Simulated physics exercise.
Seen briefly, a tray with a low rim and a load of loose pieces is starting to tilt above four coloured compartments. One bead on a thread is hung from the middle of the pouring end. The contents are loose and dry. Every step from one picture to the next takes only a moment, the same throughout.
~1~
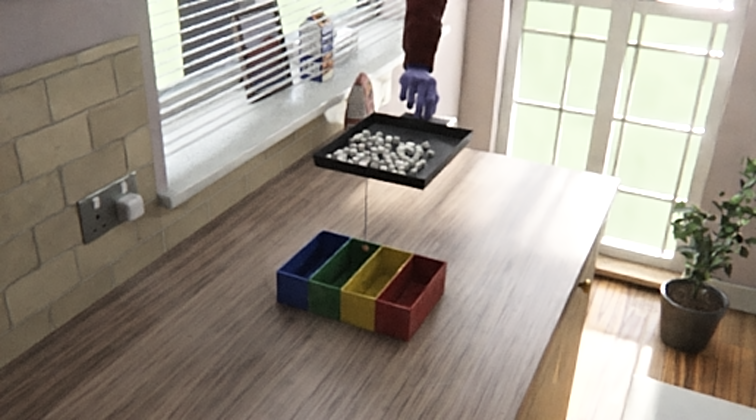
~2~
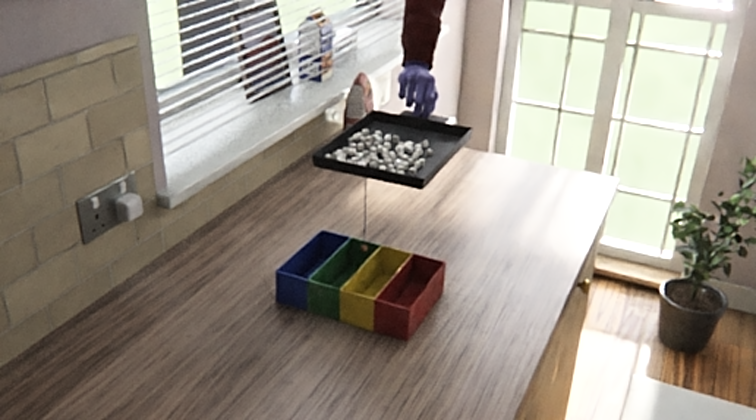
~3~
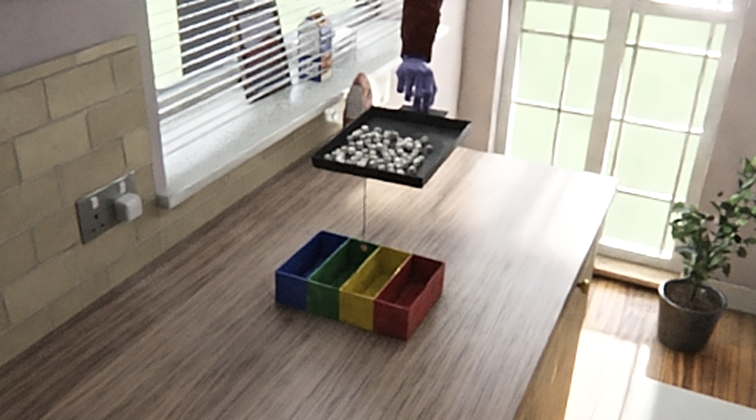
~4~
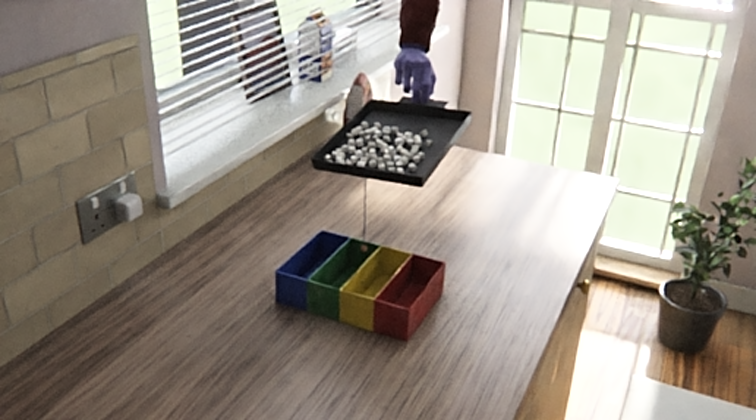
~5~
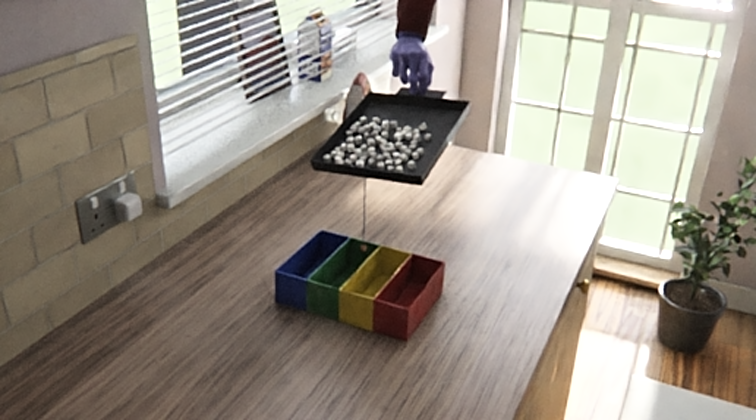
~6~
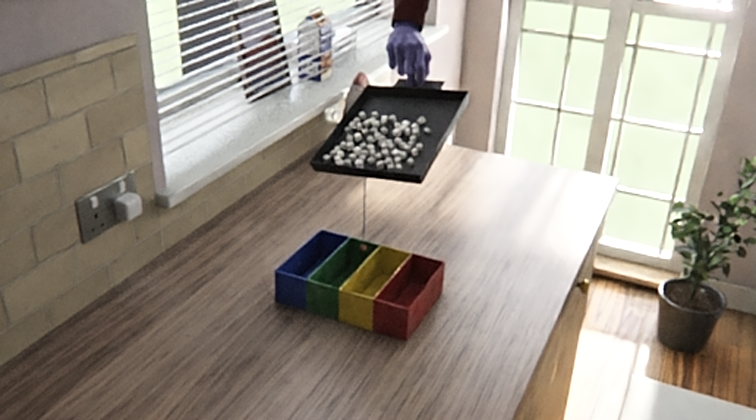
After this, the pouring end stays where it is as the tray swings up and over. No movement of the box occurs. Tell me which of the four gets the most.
The blue cell gets the most.
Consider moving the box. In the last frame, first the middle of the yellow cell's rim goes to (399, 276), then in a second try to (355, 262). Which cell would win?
The first placing favours the cell in blue, while the second favours that green cell.
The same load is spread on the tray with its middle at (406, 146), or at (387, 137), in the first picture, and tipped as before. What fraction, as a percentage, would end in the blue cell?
From the first start you get 60 in a hundred, from the second 60 in a hundred.
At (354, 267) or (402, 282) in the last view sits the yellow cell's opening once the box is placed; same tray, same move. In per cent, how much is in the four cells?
About 100 in a hundred, then about 40 in a hundred.
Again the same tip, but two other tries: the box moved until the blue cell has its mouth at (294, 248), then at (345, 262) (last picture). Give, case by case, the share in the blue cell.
Around 30 % followed by around 30 %.
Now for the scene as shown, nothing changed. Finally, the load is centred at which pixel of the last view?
Close to (309, 290).
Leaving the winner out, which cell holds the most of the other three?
Second is green.
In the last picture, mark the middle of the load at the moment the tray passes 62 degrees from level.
(349, 153).
Just after the last frame, tray tipped steeply; every one on the tray.
A moment on, tray tipped past a quarter turn; almost all on the tray; just a few in the blue cell; just a few falling or outside the box.
Further on, tray tipped past a quarter turn; roughly half in the blue cell; roughly a third in the green cell; about a tenth falling or outside the box.
When it is over, tray tipped past a quarter turn; roughly half in the blue cell; roughly a third in the green cell; not one in the red cell; not one in the yellow cell; about a tenth outside the box.
